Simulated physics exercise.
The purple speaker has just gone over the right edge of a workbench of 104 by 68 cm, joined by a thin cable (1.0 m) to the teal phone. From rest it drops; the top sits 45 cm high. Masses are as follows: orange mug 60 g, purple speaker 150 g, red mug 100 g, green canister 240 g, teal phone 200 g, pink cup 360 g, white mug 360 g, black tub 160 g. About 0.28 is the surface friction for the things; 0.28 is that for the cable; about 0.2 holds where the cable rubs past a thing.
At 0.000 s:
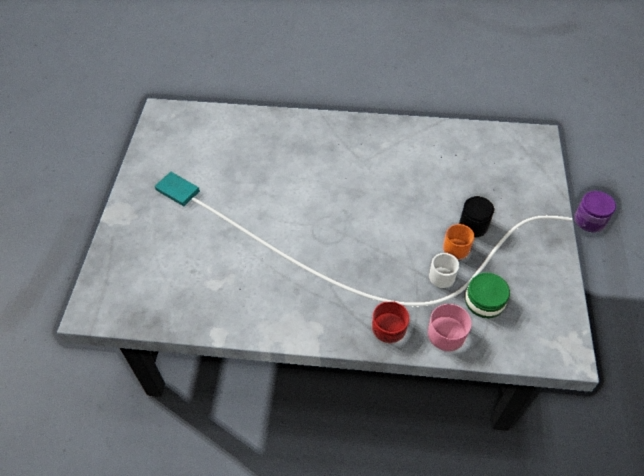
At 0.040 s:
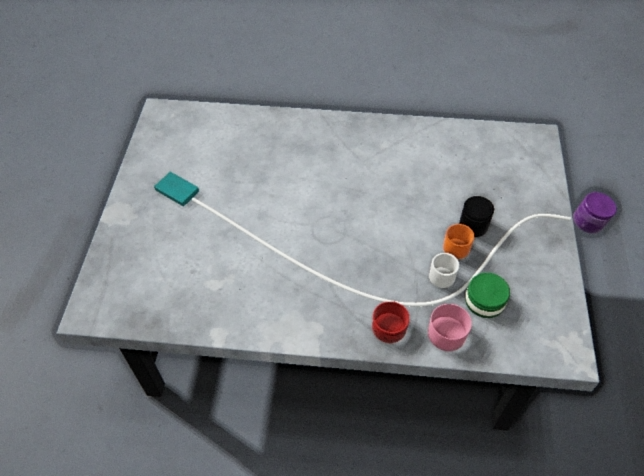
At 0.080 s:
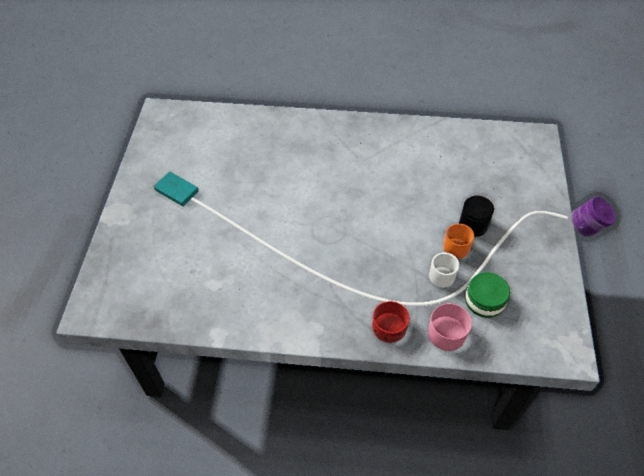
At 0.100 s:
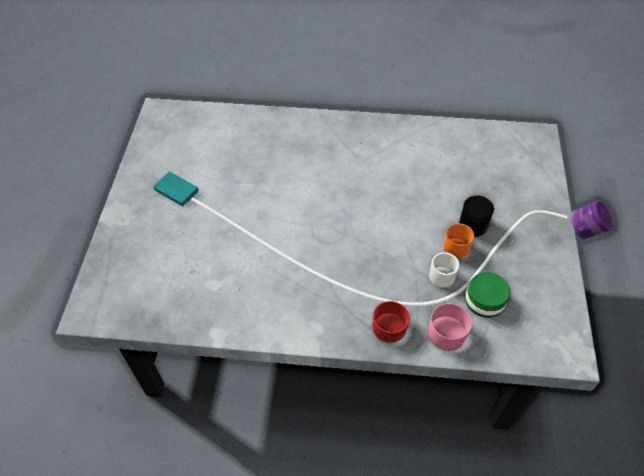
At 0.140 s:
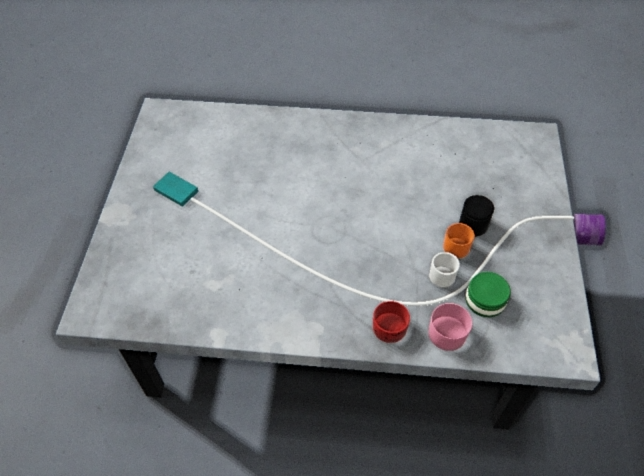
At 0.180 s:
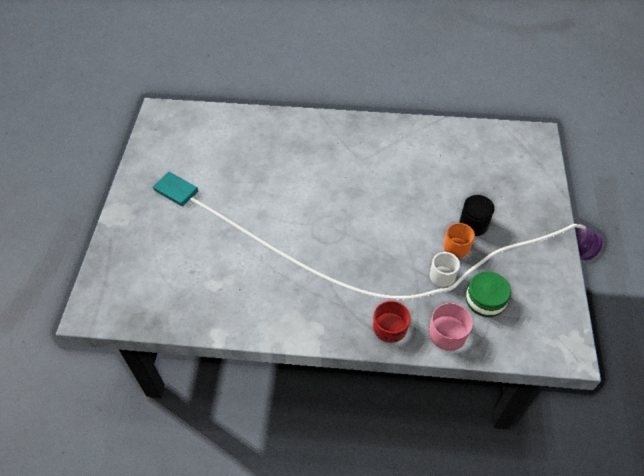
The video shows a purple cylindrical object, joined by a white cable to a flat teal object on a gray table, dropping lower beyond the right edge while the cable shifts slightly near several mostly still cups and containers.
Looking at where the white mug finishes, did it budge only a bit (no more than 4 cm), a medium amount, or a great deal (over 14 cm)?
It budged only a bit.
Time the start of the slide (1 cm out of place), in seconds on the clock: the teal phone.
Teal phone: Roughly 0.26 s.
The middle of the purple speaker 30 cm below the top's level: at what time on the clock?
Answer: 0.60 s on the clock.
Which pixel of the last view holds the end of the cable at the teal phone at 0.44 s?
Near (228, 203).
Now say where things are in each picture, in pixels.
White mug (445, 264); cable runs through (529, 220) (300, 265) (231, 222), in the first frame.
Purple speaker (599, 204); cable runs through (527, 219) (231, 222), in the second frame.
Purple speaker (593, 217); cable runs through (525, 217) (230, 222), in the third frame.
Purple speaker (592, 221); cable runs through (525, 217) (230, 222), in the fourth frame.
Purple speaker (588, 230); cable runs through (530, 220) (230, 222), in the fifth frame.
White mug (446, 263); cable runs through (556, 234) (480, 264) (394, 298) (300, 265) (230, 222), in the sixth frame.
After 0.4 s, the cable's tail end at (228, 203); white mug 1 cm off its start, purple speaker over the edge, teal phone 8 cm off its start.
After 0.7 s, the cable's tail end at (262, 221); white mug 1 cm off its start, purple speaker over the edge, teal phone 17 cm off its start.
After 0.9 s, the cable's tail end at (289, 230); white mug 1 cm off its start at (446, 257), purple speaker over the edge, teal phone 24 cm off its start at (269, 219).
After 1.2 s, the cable's tail end at (289, 230); white mug 1 cm off its start, purple speaker over the edge, teal phone 24 cm off its start.
After 2.4 s, the cable's tail end at (289, 230); white mug 1 cm off its start at (446, 258), purple speaker over the edge, teal phone 24 cm off its start at (269, 219).
